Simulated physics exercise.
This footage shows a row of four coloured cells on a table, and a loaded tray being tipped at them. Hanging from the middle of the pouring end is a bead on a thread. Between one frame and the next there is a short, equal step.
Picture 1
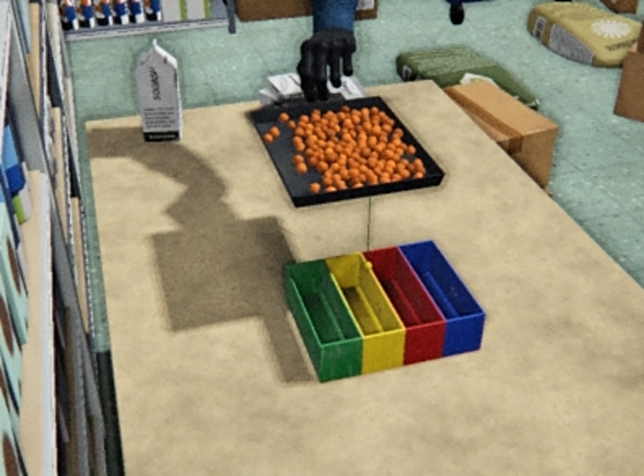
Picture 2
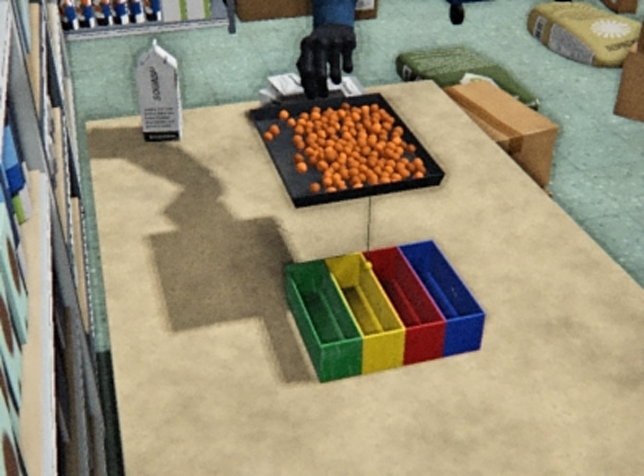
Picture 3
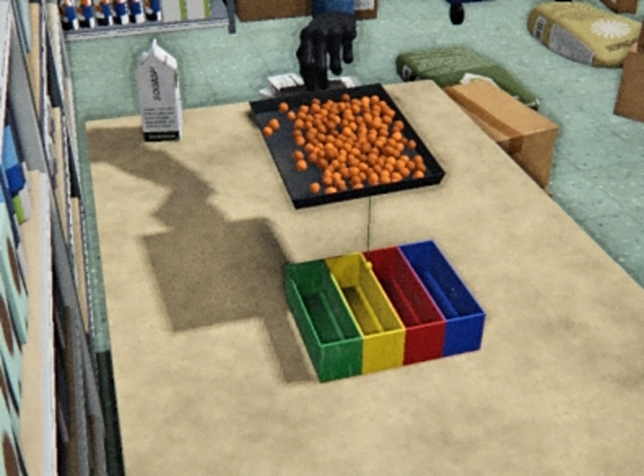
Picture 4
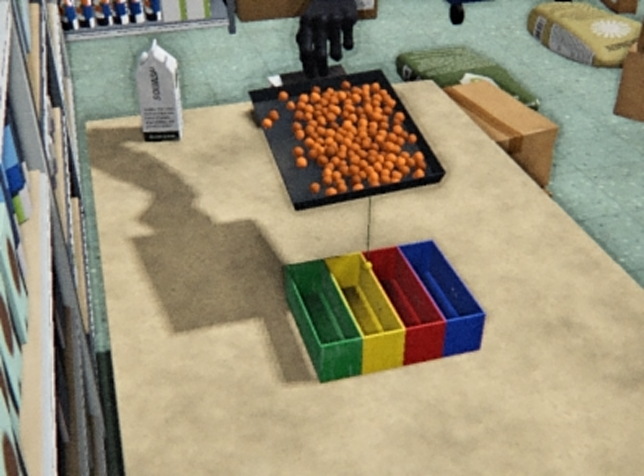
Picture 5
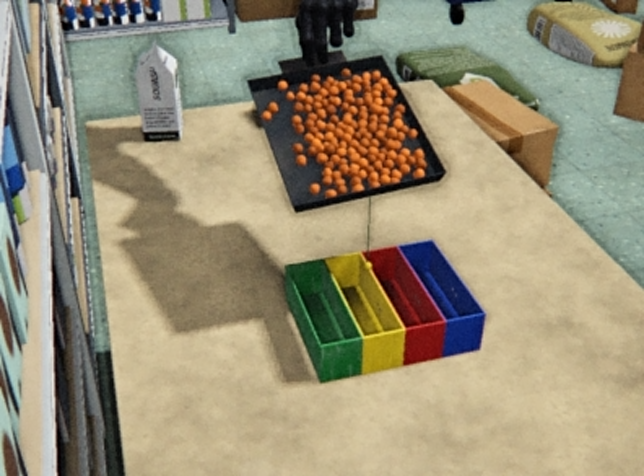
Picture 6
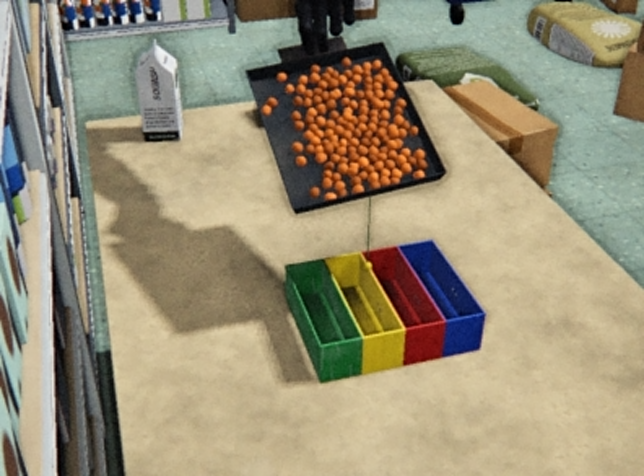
A sandy-topped table stands on a pale green floor beside shelving, seen from above by a camera that stays still. A dark tray of orange pieces sits behind a joined row of green, yellow, red and blue open boxes, with a white carton at the left and a brown box and sacks behind. A black-gloved hand at the tray's far edge moves slowly up as that edge rises and the tray tilts toward the boxes, its near left corner lowest.
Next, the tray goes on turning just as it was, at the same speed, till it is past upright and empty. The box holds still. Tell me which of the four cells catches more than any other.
I would say the green cell.
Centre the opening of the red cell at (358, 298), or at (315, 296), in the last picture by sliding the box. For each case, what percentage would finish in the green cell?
Respectively 10 % and 0 %.
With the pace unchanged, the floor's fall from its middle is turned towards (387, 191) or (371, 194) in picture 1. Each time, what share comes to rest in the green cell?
10 %, give or take, and then 20 %.
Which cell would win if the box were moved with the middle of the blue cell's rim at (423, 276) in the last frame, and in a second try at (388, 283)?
So the first one goes to the cell in green and the second to that yellow cell.
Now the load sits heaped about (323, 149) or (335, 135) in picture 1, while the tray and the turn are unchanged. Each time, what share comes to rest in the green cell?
Roughly 40 per cent, then roughly 40 per cent.
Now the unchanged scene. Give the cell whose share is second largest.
Yellow.
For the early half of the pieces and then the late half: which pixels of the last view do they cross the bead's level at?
Roughly (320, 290) first, then roughly (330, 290).
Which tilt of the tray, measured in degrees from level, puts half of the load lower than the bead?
Angle reached: About 100°.
Shortly afterwards, tray tipped steeply; all but a few on the tray; only a few in the green cell; a little falling or outside the box.
Next, tray tipped past a quarter turn; near a quarter on the tray; near a quarter in the green cell; a little in the yellow cell; only a few in the red cell; near a third falling or outside the box.
Some moments later, tray tipped past a quarter turn; near half in the green cell; near a quarter in the yellow cell; a little in the red cell; near a quarter falling or outside the box.
In the end, tray tipped past a quarter turn; near half in the green cell; near a quarter in the yellow cell; a little in the red cell; none at all in the blue cell; near a quarter outside the box.
